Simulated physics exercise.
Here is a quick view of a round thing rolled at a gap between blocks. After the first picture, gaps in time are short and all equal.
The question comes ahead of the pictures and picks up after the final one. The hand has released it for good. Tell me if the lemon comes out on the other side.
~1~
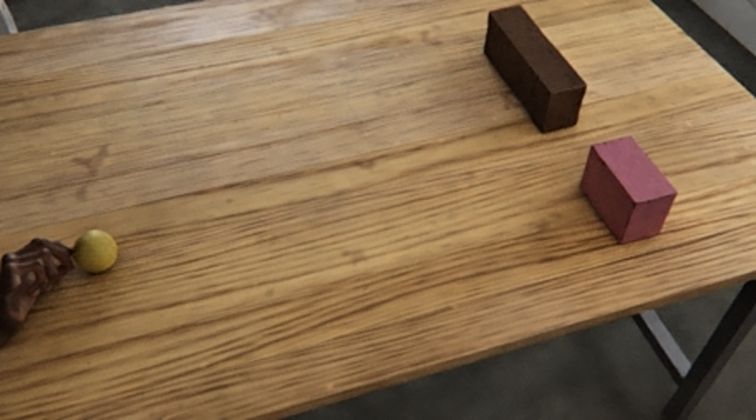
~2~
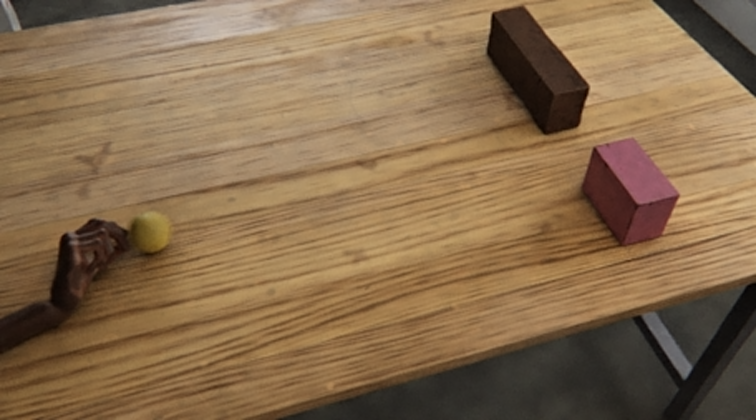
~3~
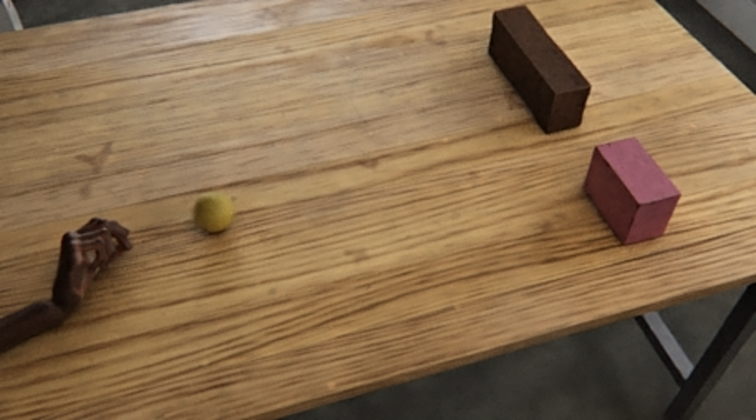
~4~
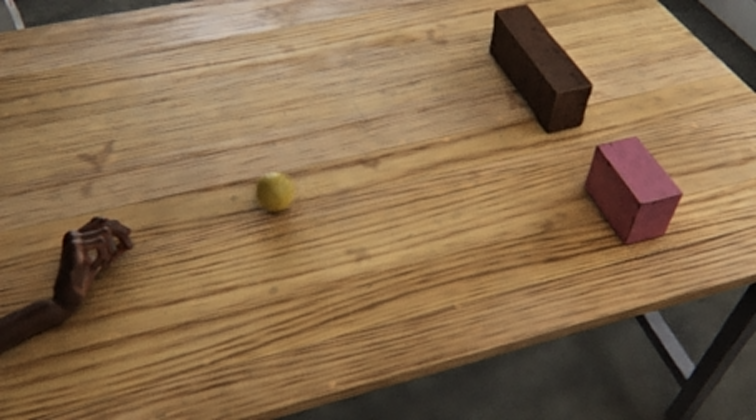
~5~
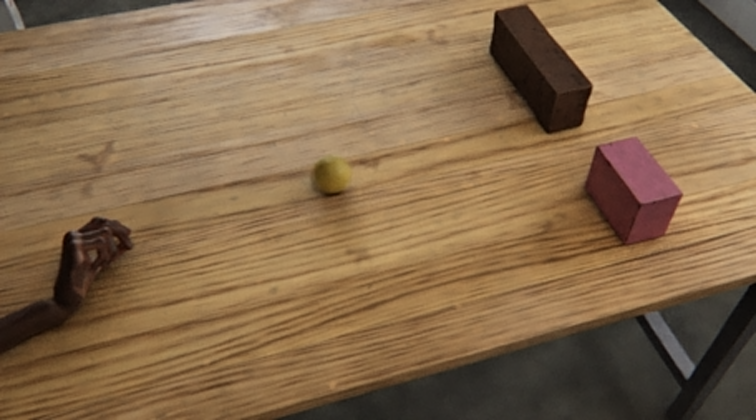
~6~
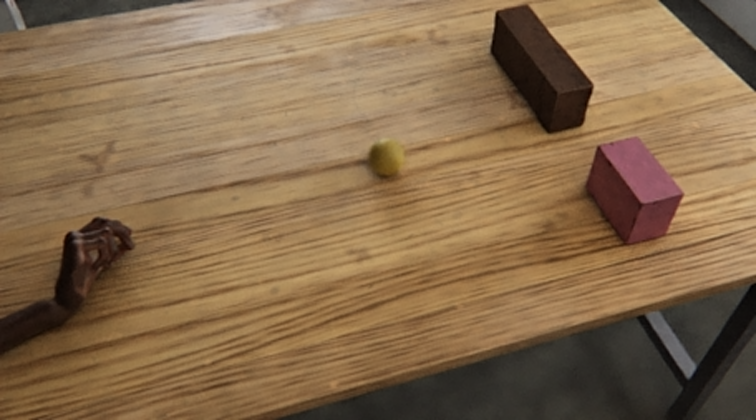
Does not make it across.
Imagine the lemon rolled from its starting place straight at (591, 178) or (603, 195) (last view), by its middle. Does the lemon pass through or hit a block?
Well, it meets a block the first time and meets a block the second.
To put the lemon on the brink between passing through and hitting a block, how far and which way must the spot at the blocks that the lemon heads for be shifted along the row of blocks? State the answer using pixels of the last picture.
Close to 24 pixels in the downward direction.
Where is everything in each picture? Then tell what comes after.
Lemon (96, 252) under the hand; brown brick (531, 67), in the first picture.
Lemon (150, 233); pink block (628, 191), in the second picture.
Lemon (214, 212); brown brick (535, 67), in the third picture.
Lemon (275, 192); pink block (630, 190), in the fourth picture.
Lemon (332, 174); brown brick (537, 67), in the fifth picture.
Lemon (387, 157); pink block (632, 190), in the sixth picture.
Then, 0.34 s on from there, lemon coming back near (501, 107).
Then, 0.94 s on from there, lemon coming back near (454, 85).
In the end, the lemon is stopped.
